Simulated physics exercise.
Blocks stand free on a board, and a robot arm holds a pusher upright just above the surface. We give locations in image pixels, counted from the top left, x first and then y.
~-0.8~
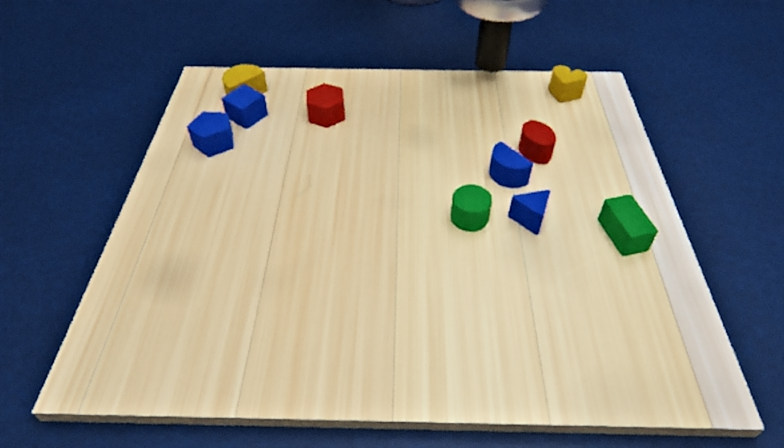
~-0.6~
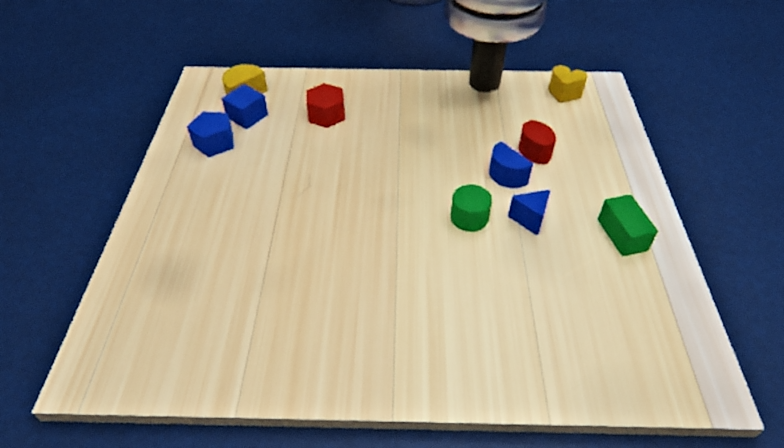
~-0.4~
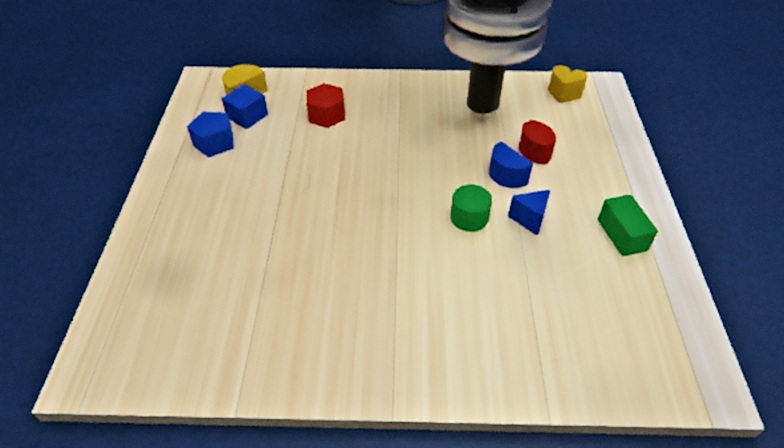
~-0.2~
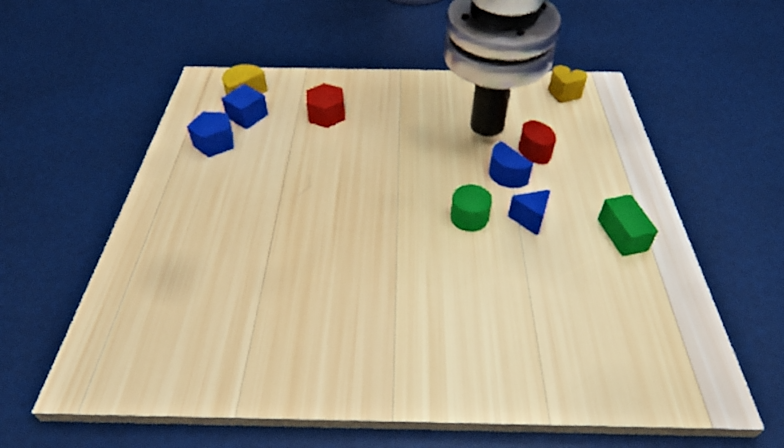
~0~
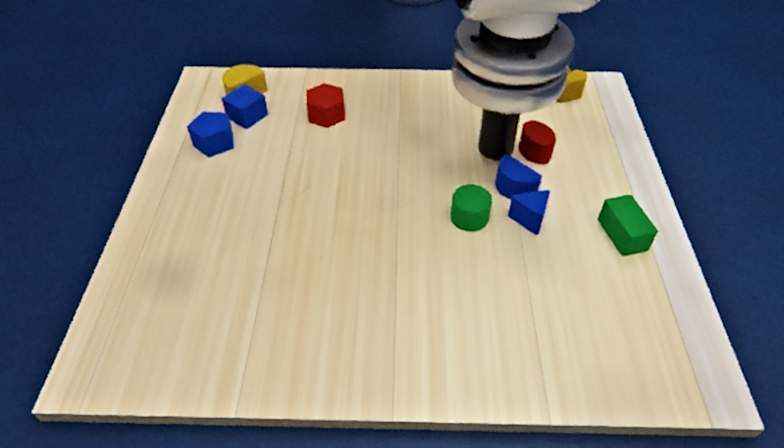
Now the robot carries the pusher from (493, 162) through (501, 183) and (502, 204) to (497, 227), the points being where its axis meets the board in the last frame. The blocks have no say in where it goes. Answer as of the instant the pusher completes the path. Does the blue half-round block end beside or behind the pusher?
The answer is yes.
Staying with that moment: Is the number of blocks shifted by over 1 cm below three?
No, that is not how it ends up.
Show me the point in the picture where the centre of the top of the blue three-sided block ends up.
Its top middle is near (555, 228).
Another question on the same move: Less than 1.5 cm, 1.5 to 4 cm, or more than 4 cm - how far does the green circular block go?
It will move between 1.5 and 4 cm.
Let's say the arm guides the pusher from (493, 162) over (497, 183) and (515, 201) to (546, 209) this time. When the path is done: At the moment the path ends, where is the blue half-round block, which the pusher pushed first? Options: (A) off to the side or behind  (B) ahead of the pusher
B
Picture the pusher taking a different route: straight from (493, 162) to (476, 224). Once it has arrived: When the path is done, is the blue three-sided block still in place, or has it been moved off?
The block in question is displaced by the end.
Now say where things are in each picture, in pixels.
Lower end of the pusher at (490, 64), tops of blocks, green circular block at (472, 198), blue half-round block at (510, 156), blue three-sided block at (535, 200), red oval at (539, 132), in the first frame.
Pusher at (484, 83), blocks as before, in the second frame.
Pusher at (483, 104), blocks as before, in the third frame.
Pusher at (487, 126), blocks as before, in the fourth frame.
Pusher at (495, 149), green circular block at (472, 198), blue half-round block at (517, 169), blue three-sided block at (535, 200), red oval at (539, 132), in the fifth frame.
What follows on the original path. Halfway along, pusher at (505, 180); blue half-round block at (541, 197), turned 35° anticlockwise; blue three-sided block at (548, 218), turned 25° clockwise.
At the end, pusher at (500, 213); green circular block at (461, 208); blue half-round block at (539, 205), turned 105° anticlockwise; blue three-sided block at (555, 228); red oval not moved.
